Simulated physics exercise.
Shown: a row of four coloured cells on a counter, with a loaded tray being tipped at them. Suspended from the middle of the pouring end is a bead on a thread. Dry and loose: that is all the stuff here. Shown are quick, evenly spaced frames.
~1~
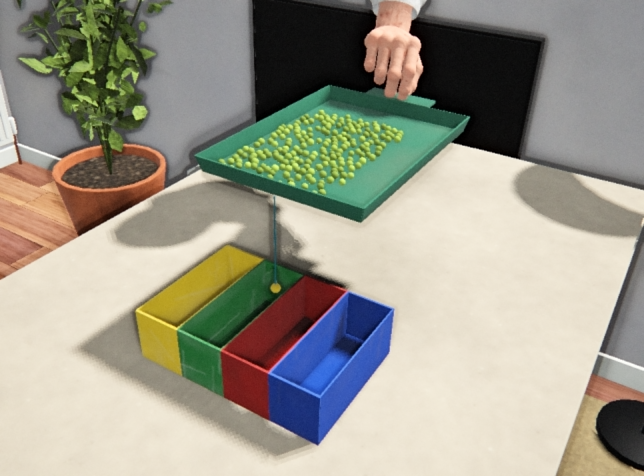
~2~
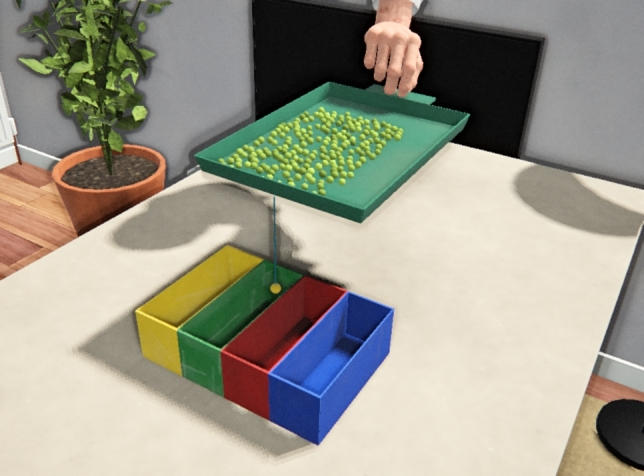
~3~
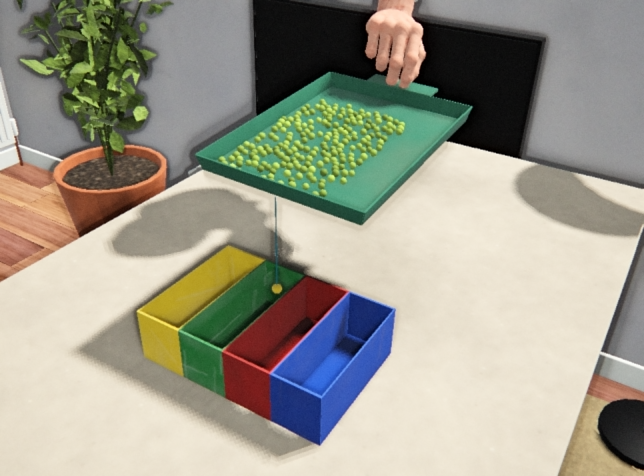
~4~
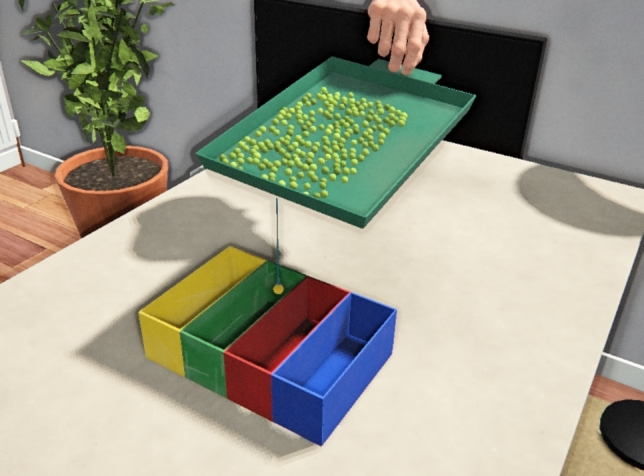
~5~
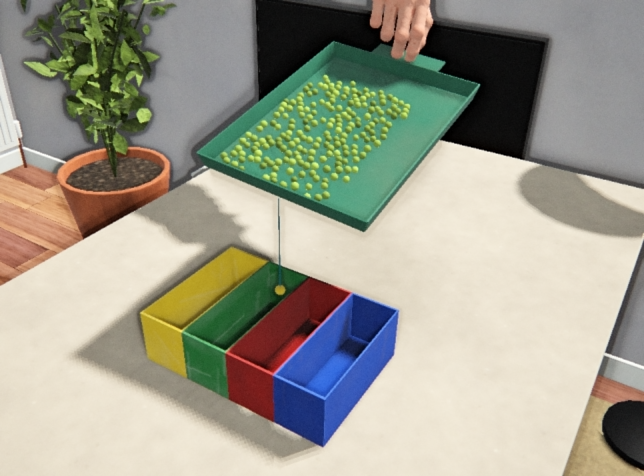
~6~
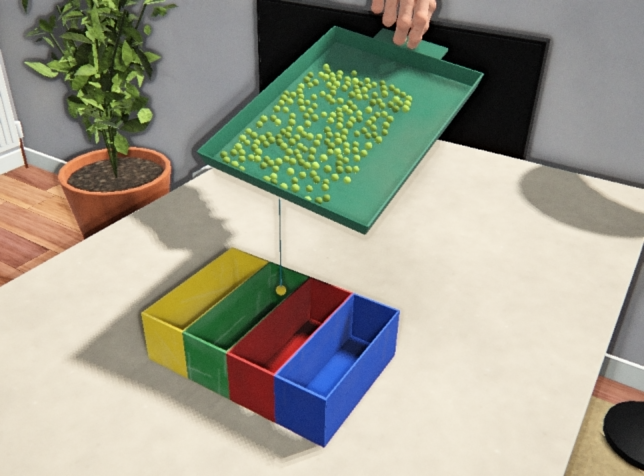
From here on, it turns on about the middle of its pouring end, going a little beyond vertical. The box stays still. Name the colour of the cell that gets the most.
It is the blue one.
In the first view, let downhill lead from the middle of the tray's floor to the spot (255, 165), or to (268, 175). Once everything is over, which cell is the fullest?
The first time it's the yellow cell, the second time it's that yellow cell.
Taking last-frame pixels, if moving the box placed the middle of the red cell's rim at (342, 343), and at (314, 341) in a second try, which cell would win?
First try: Red. Second try: The cell in red.
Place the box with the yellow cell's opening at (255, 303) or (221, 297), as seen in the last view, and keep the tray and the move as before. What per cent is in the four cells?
You'd get near 100 percent first and near 100 percent next.
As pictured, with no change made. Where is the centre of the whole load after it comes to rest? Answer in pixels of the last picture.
Once it all stops, the middle lies near (325, 386).
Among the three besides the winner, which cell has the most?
The red cell.
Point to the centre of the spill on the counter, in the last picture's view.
Centre at rest: About (379, 464).
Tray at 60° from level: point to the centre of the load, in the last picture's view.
The load is centred about (327, 202).
Soon, tray tipped steeply; nearly all on the tray; a stray few in the blue cell; a small part falling or outside the box.
A while on, tray tipped right over; about two thirds on the tray; about a quarter in the blue cell; a stray few in the red cell; a small part falling or outside the box.
Towards the end, tray tipped past a quarter turn; about two thirds in the blue cell; about a quarter in the red cell; a stray few in the green cell; a small part falling or outside the box.
Finally, tray tipped past a quarter turn; about two thirds in the blue cell; about a quarter in the red cell; a stray few in the green cell; none in the yellow cell; a small part outside the box.
